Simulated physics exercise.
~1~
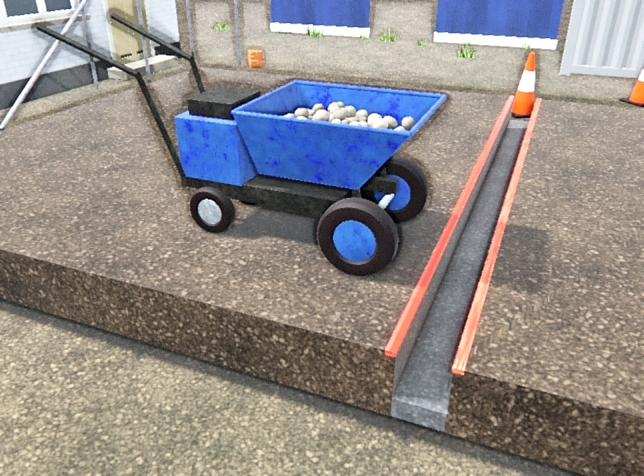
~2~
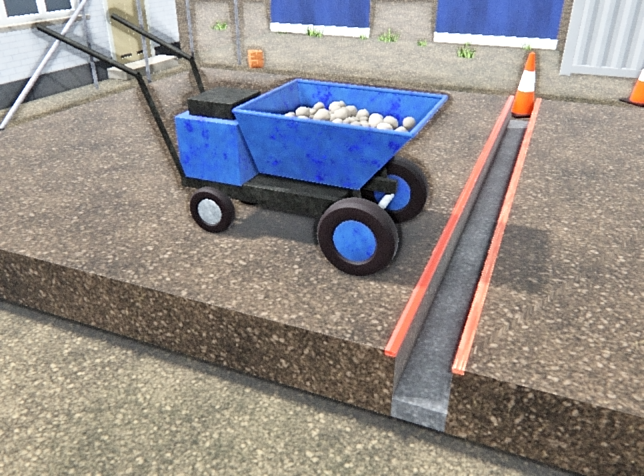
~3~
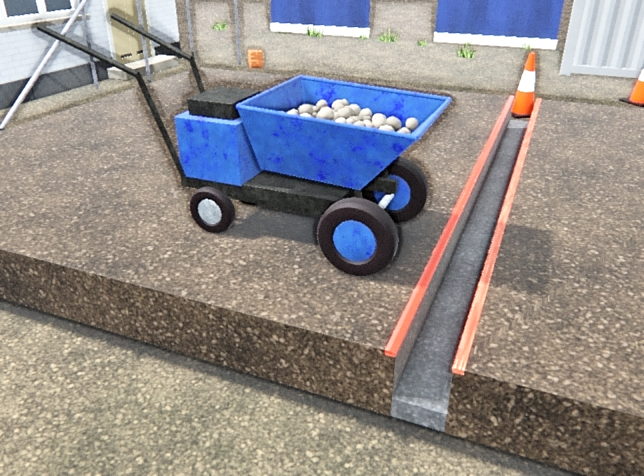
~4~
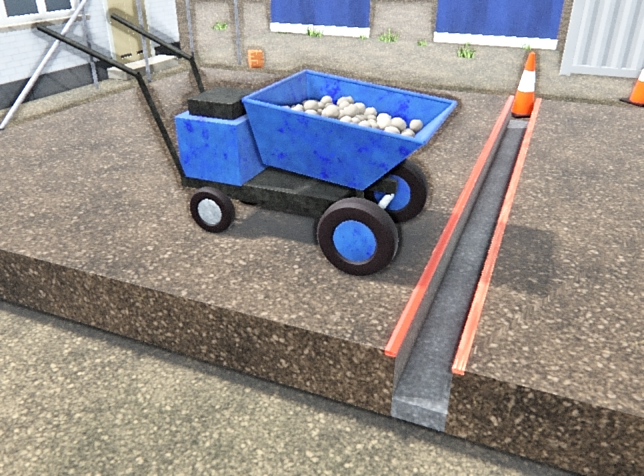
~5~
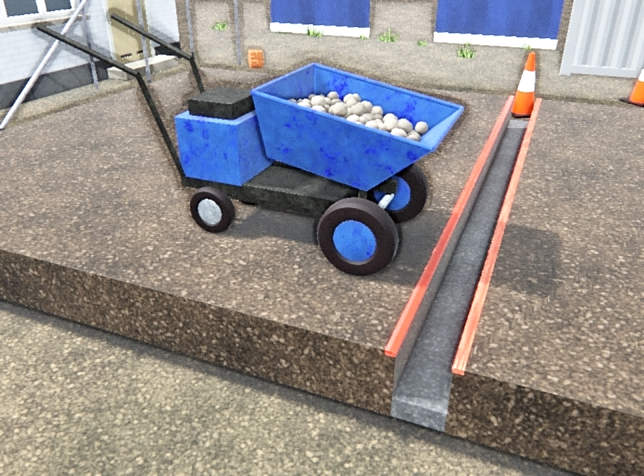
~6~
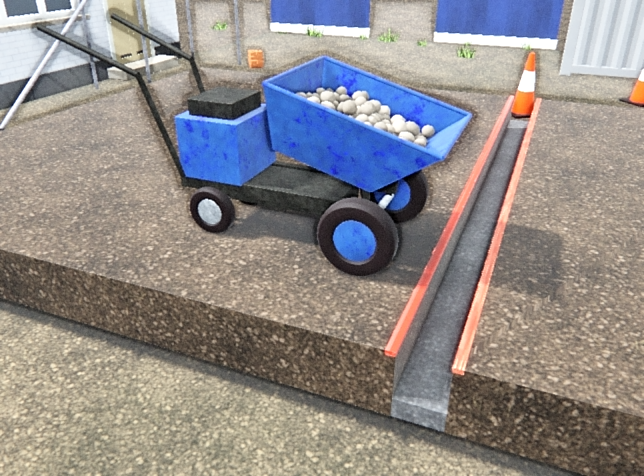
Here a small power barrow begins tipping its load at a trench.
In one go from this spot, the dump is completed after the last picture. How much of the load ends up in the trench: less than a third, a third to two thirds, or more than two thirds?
Less than a third.
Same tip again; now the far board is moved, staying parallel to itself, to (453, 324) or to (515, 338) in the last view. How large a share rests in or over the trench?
Lab note: Try one 0 per cent, try two 70 per cent.
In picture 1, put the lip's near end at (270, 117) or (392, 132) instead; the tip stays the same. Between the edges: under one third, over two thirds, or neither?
Place one, less than a third; place two, under a third.
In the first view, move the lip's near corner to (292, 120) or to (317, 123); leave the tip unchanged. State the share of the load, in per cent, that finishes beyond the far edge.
I'd put it at around 0 percent the first time and 0 percent the second.
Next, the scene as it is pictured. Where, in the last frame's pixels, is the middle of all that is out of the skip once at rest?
Roughly pixel (538, 271).
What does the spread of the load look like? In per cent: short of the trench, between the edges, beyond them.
Roughly, short 0 per cent, between 0 per cent and beyond 80 per cent.
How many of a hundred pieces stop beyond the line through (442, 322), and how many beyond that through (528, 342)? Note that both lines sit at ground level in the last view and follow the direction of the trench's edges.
Estimate, first then second: 80 %, 40 %.
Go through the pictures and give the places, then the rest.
Lip of the skip near (410, 135), level; top of the load near (333, 127), river pebbles; first edge of the trench near (408, 313); far edge near (471, 328), the trench under half as wide as the skip, and about as deep as wide, in the first picture.
Lip of the skip near (412, 136), level; top of the load near (334, 127), in the second picture.
Lip of the skip near (416, 138), tipped barely; top of the load near (323, 118), in the third picture.
Lip of the skip near (423, 143), tipped a little; top of the load near (328, 115), in the fourth picture.
Lip of the skip near (432, 149), tipped a little; top of the load near (335, 112), in the fifth picture.
Lip of the skip near (442, 158), tipped clearly; top of the load near (324, 112); first edge of the trench near (408, 313); far edge near (471, 328), in the sixth picture.
Shortly afterwards, skip tipped steeply; the whole lot in the skip.
Next, skip tipped steeply; the bulk in the skip; a little beyond it; only a few falling.
Some moments later, skip tipped right over; near a quarter in the skip; only a few in or heaped over the trench; the bulk beyond it.
In the end, skip tipped right over; near a quarter in the skip; only a few in or heaped over the trench; the bulk beyond it.
